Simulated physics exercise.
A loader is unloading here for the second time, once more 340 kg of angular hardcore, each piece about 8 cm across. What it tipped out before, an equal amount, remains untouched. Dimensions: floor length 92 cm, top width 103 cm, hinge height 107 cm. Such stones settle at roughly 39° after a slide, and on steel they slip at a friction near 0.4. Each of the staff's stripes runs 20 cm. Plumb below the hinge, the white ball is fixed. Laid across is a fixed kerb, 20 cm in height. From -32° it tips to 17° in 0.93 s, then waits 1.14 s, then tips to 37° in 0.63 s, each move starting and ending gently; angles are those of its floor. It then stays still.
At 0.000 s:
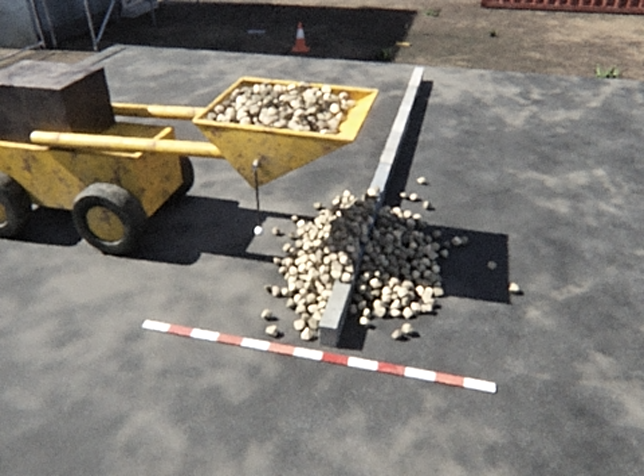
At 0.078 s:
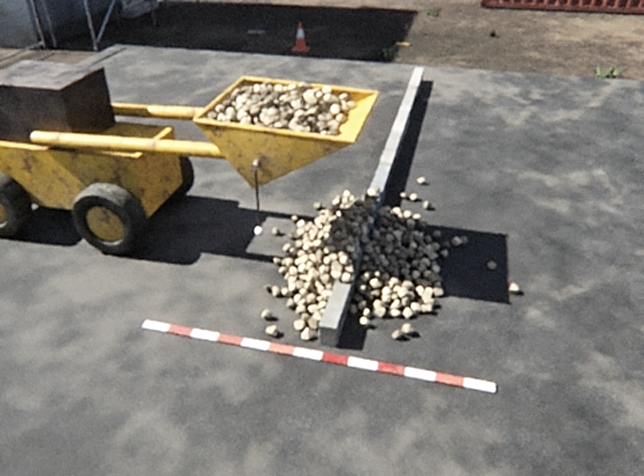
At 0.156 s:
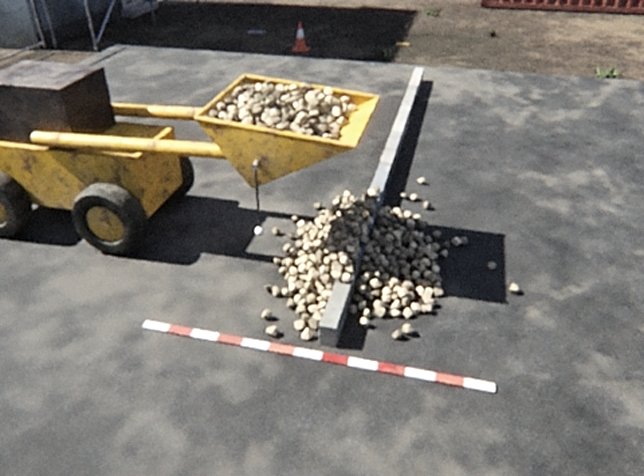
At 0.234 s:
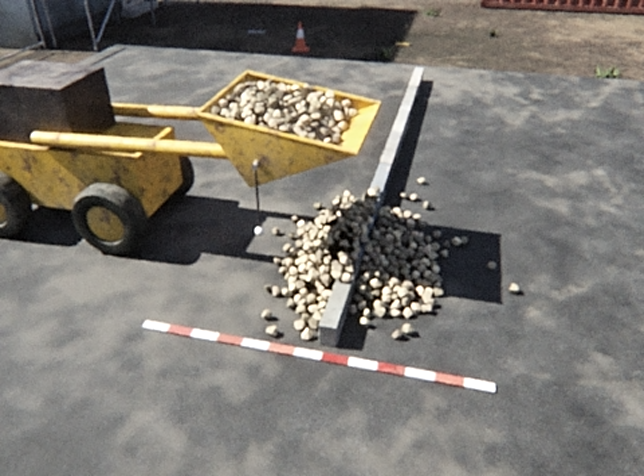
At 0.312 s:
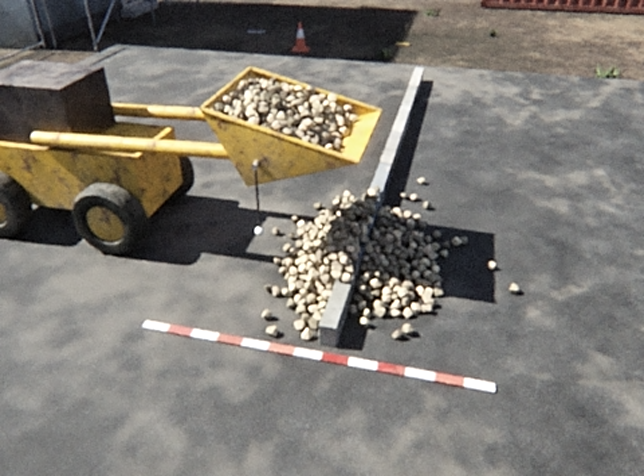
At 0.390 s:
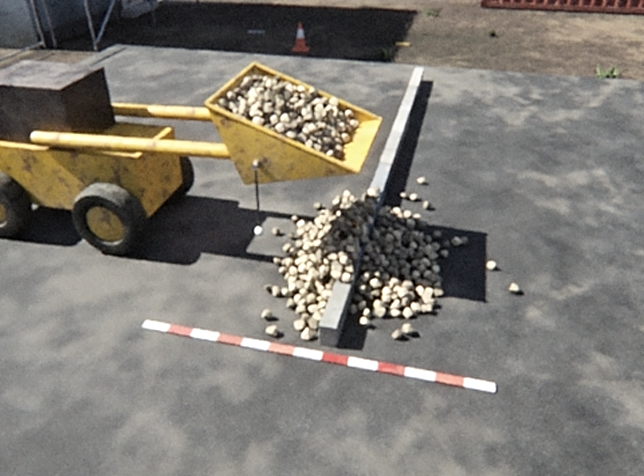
The clip opens on a yellow loader holding a bucket full of pale stones near a heap of similar stones lying across a kerb, with a striped staff in front. The bucket slowly tilts, its right lip lowering slightly, while the stones shift a little inside and the heap stays still.
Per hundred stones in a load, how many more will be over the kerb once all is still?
59.
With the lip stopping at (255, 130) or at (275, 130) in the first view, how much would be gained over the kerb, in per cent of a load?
Roughly 0 and 0 percent, in that order.
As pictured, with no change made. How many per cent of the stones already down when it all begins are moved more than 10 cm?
0 %.
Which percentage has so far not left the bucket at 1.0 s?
Close to 100 in a hundred is still held.
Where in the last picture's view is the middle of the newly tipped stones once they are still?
Centre: Approx. (376, 237).
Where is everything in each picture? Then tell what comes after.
In the first picture, the bucket is at -32°, its lip at (354, 140); the top of the load is at (272, 95). The earlier load is highest near (346, 221), 33 cm above ground level, 64 % on this side of the kerb, 36 % over the kerb.
The second picture shows lip at (354, 142), floor tilted -31°, highest stones at (270, 93); the stones move at 0.1 m/s on average.
In the third picture, the bucket is at -28°, its lip at (355, 146); the top of the load is at (261, 92); the stones move at 0.2 m/s on average.
In the fourth picture, the bucket is at -24°, its lip at (357, 153); the top of the load is at (259, 91); the stones move at 0.2 m/s on average.
In the fifth picture, the bucket is at -19°, its lip at (358, 162); the top of the load is at (255, 88); the stones move at 0.3 m/s on average.
In the sixth picture, the bucket is at -13°, its lip at (359, 172); the top of the load is at (257, 86); the stones move at 0.3 m/s on average.
After 0.7 s the floor is at 10°; in per cent of one load, 100 in the bucket, 64 on this side of the kerb, 36 over the kerb; the foremost stones are at (461, 263).
After 1.0 s the floor is at 17°; in per cent of one load, 99 in the bucket, 65 on this side of the kerb, 36 over the kerb; the foremost stones are at (461, 263).
After 3.2 s the floor is at 37°; in per cent of one load, 25 in the bucket, 94 on this side of the kerb, 81 over the kerb; the foremost stones are at (465, 262).
After 5.8 s the floor is at 37°; in per cent of one load, 7 in the bucket, 98 on this side of the kerb, 95 over the kerb; the foremost stones are at (474, 274). Net gain over the kerb, 59.
